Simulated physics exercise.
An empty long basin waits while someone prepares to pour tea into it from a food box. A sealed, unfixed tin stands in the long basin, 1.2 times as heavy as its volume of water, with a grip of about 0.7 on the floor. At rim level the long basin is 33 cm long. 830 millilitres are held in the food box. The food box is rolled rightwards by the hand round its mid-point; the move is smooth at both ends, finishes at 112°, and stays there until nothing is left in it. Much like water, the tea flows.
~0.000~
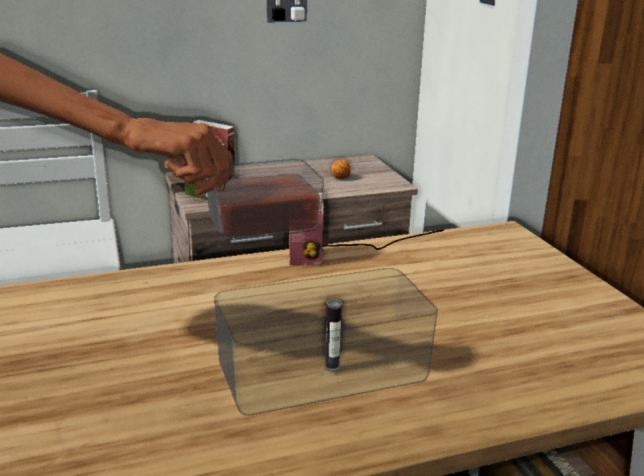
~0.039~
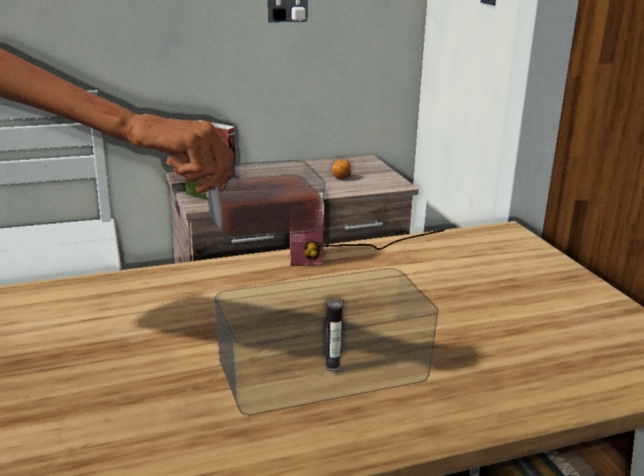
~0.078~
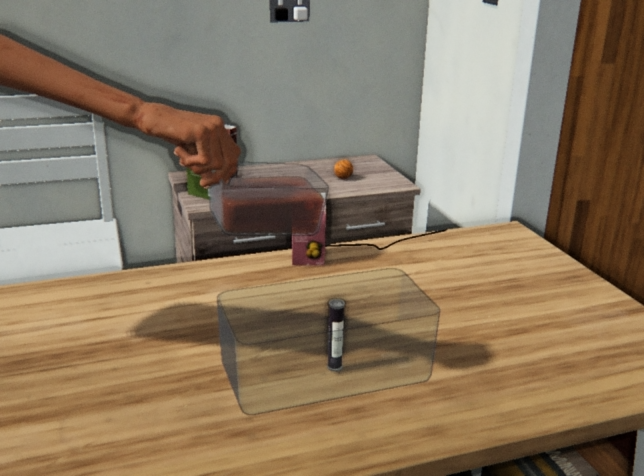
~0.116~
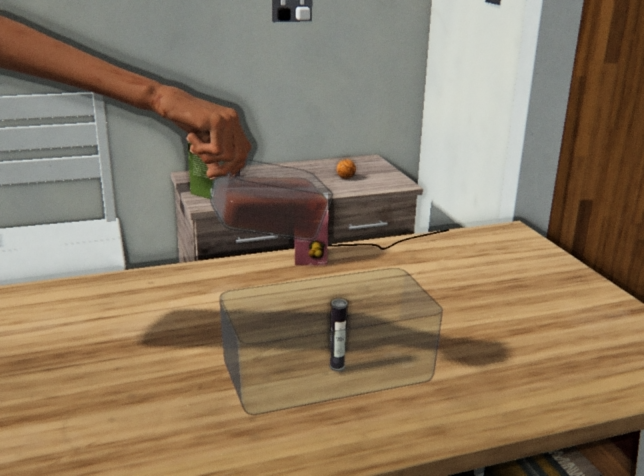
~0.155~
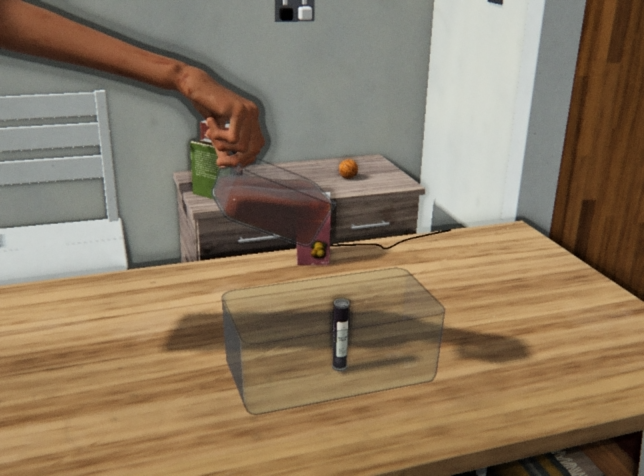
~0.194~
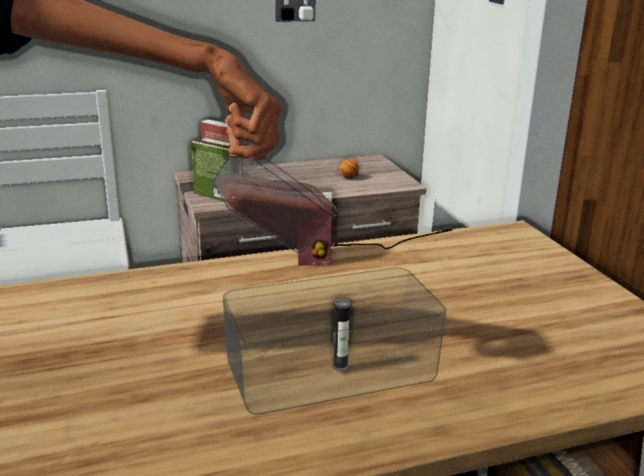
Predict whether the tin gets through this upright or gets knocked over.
It's going to keep its balance.
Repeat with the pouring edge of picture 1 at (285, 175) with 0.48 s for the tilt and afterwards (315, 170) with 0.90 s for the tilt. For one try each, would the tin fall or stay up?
The tin overturns the first time and stays vertical the second time.
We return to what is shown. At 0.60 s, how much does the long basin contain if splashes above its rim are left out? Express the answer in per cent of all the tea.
Around 88 in a hundred.
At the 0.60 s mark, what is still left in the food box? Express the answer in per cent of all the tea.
About 2 percent.
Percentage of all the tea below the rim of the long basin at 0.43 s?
Near 28 in a hundred.
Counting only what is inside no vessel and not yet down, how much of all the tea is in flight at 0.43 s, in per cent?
Roughly 60 %.
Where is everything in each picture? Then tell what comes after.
It leans 0°; its right rim is at (314, 171); the tea meets the walls at (213, 193) and (310, 183); the long basin's rim runs from (224, 319) to (418, 290); the tin's top is at (334, 306), in the first picture.
It leans 2°; its right rim is at (315, 173); the tea meets the walls at (214, 192) and (311, 184), in the second picture.
It leans 7°; its right rim is at (318, 178); the tea meets the walls at (216, 190) and (314, 185), in the third picture.
It leans 15°; its right rim is at (322, 185); the tea meets the walls at (220, 188) and (318, 187), in the fourth picture.
It leans 26°; its right rim is at (325, 195); the tea meets the walls at (223, 187) and (323, 190), in the fifth picture.
It leans 39°; its right rim is at (324, 206); the tea meets the walls at (221, 185) and (316, 193); 4 per cent is over the edge, in the sixth picture.
By 0.43 s the tilt is 109° and 11 per cent is still to pour; the tin stands where it began.
By 0.60 s the tilt is 112° and 2 per cent is still to pour; the tin stands where it began.
By 0.78 s the tilt is 112° and 0 per cent is still to pour; the tin leans 5°.
By 0.98 s the tilt is 112° and 0 per cent is still to pour; the tin stands where it began.
At rest the tin stands where it began.
